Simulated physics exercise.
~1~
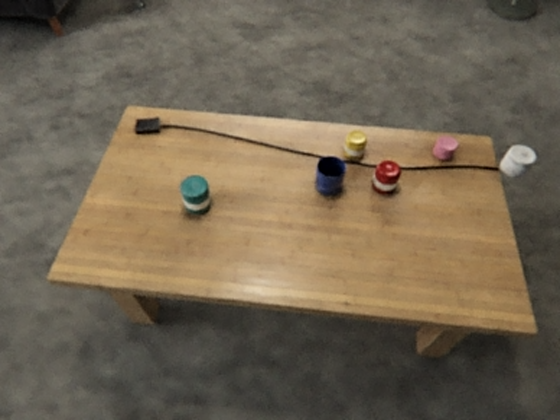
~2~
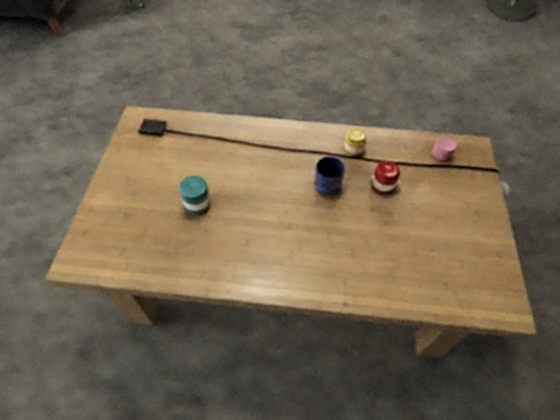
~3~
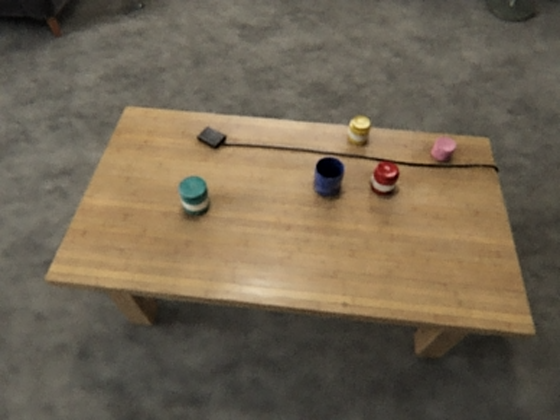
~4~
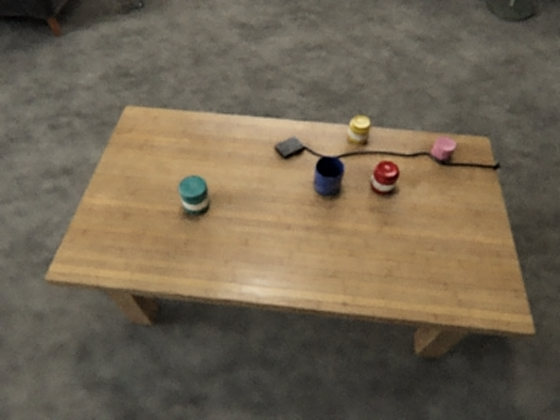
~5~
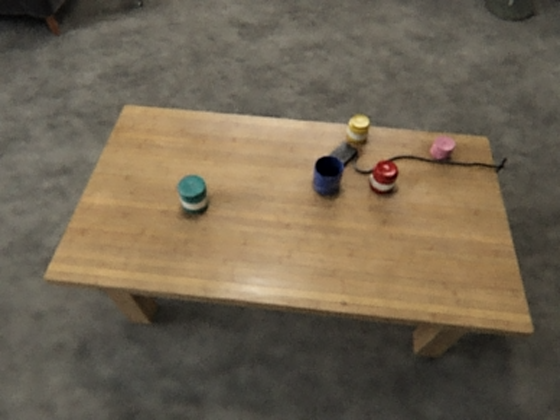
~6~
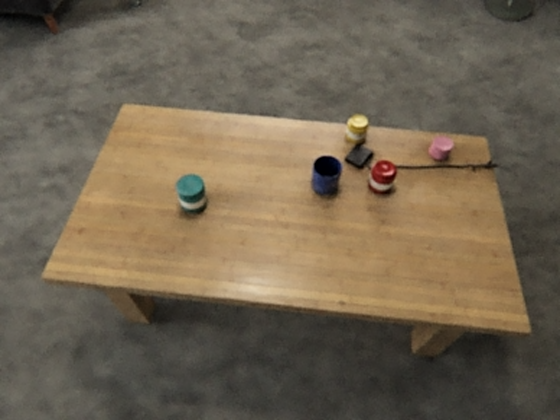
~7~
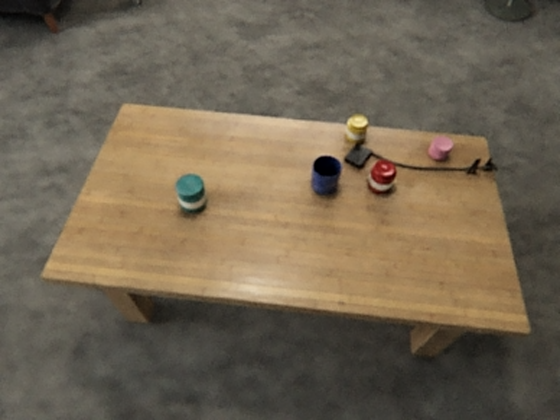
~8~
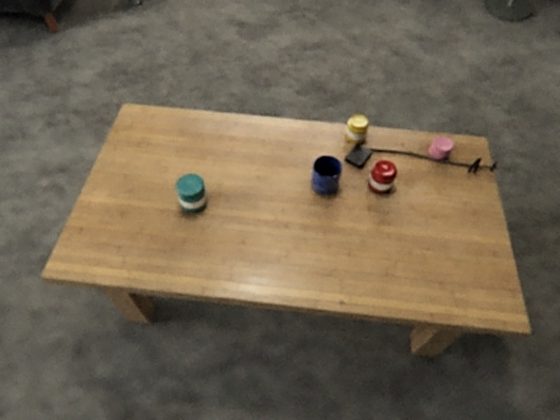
In the video, a white object drops off the right edge of a wooden table, and the black cable attached to it drags a small black device rightward past a blue cup until it stops near the yellow and red jars, while the other items stay largely in place.
